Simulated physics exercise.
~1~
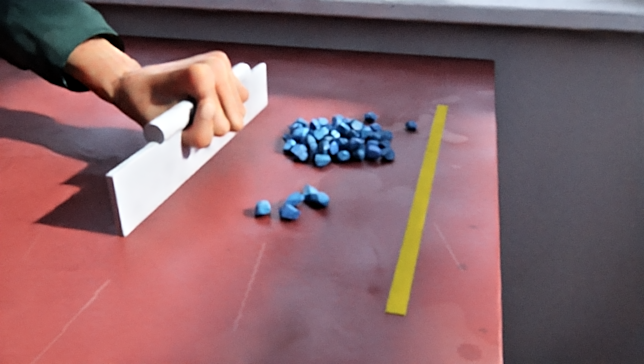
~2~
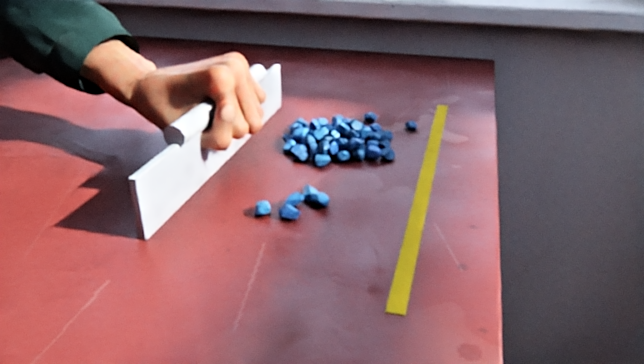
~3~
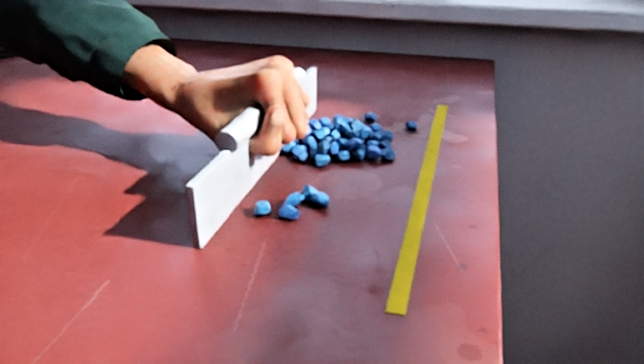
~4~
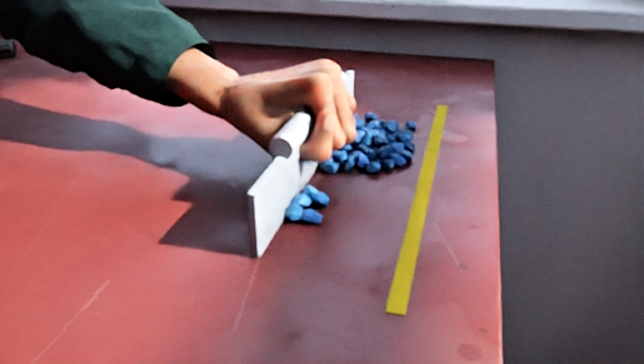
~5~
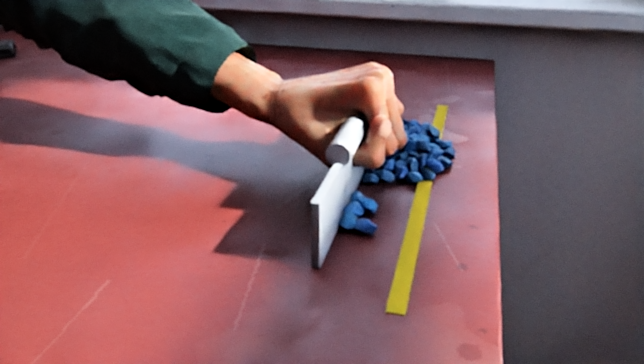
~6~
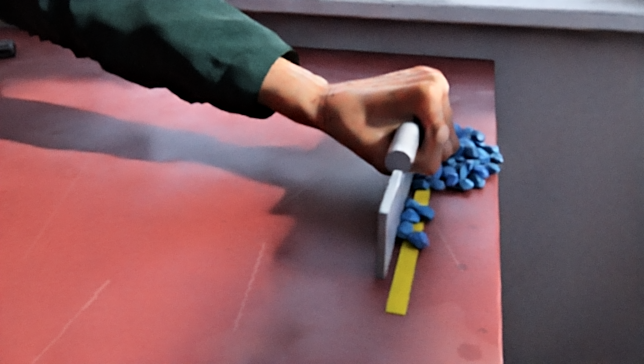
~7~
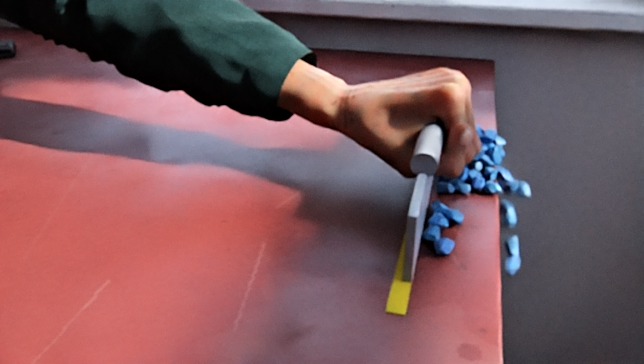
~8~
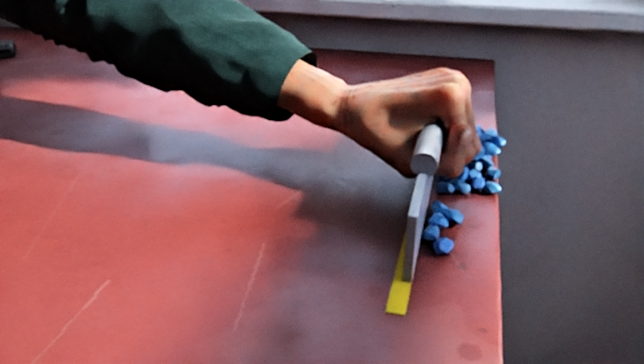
A hand slid a white scraper rightward across a red table, pushing a small group and a larger pile of blue bits over the yellow tape, then stopped there; a few from the larger pile fell off the right edge while the small group stayed on.
